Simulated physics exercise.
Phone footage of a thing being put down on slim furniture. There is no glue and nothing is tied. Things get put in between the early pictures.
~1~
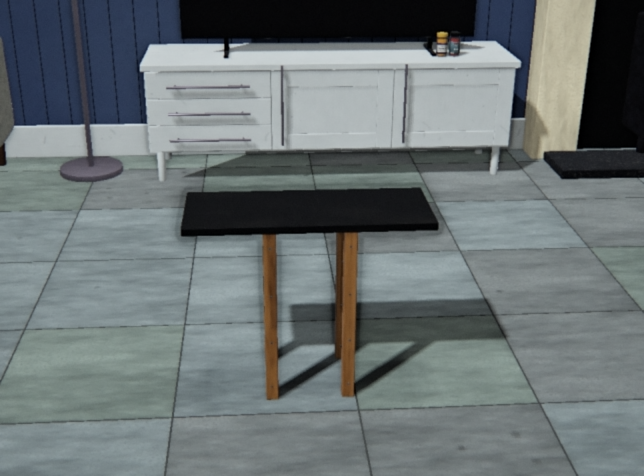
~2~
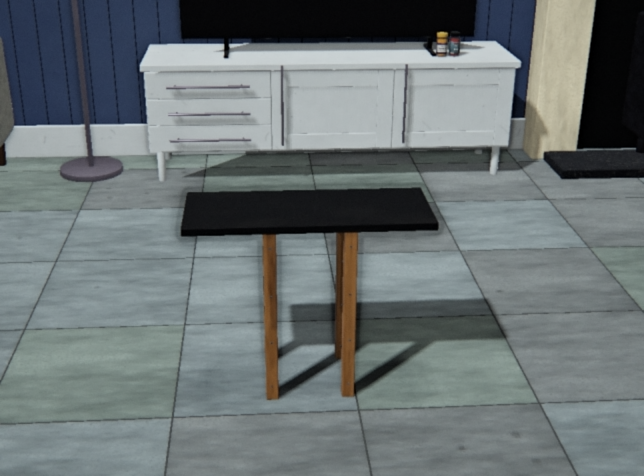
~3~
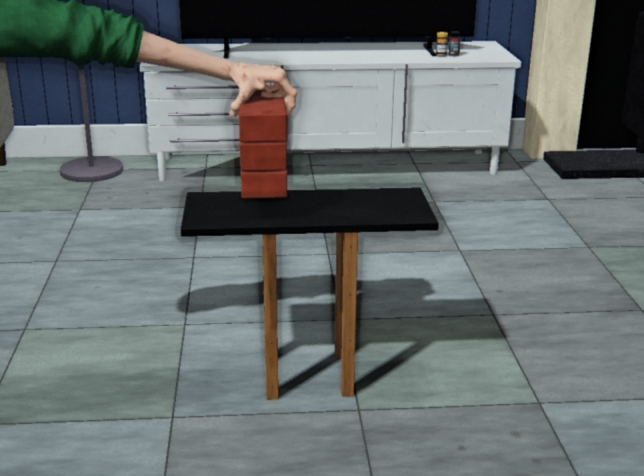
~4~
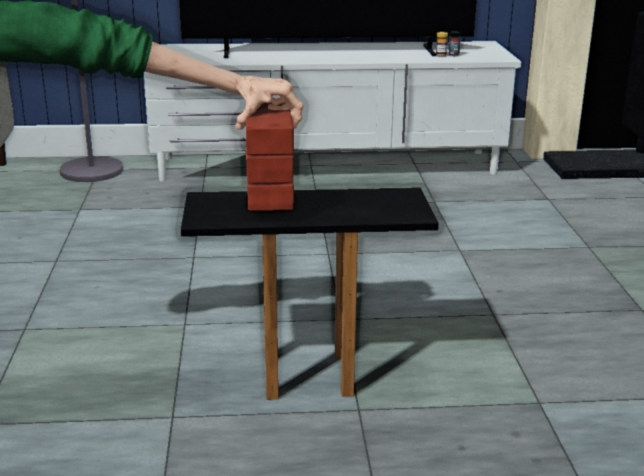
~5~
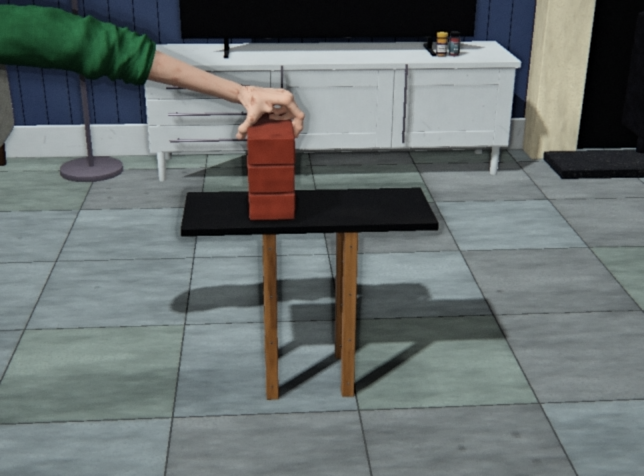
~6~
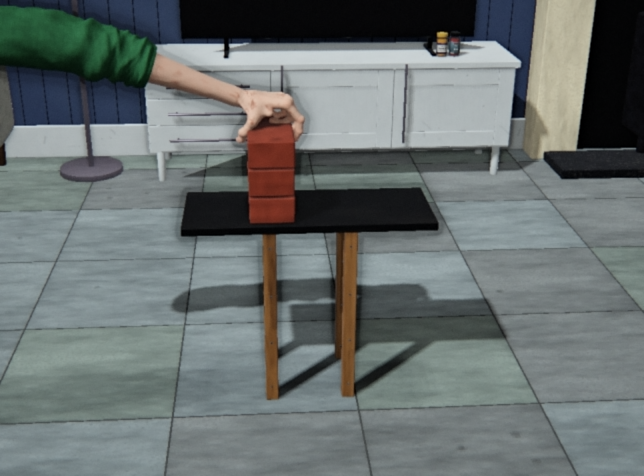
On a small black table, a hand lowers a stack of red bricks into place.
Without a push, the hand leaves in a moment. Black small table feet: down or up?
Down.
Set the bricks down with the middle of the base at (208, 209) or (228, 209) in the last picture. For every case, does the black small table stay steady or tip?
Okay, so first it tips over and then it tips over.
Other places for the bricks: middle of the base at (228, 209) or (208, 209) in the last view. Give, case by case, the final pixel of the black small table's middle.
It comes to rest at (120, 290) and (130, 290).
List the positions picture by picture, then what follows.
In the first picture, black small table (308, 211).
In the second picture, black small table (308, 211).
In the third picture, still on the way; black small table (308, 211); bricks (263, 142).
In the fourth picture, still on the way; black small table (308, 211); bricks (269, 155).
In the fifth picture, still on the way; black small table (308, 211); bricks (270, 164).
In the sixth picture, in place, still held; black small table (308, 211); bricks (271, 168).
Then, 0.38 s on from there, black small table at rest near (308, 211).
In the end, the black small table keeps steady, near (308, 211).
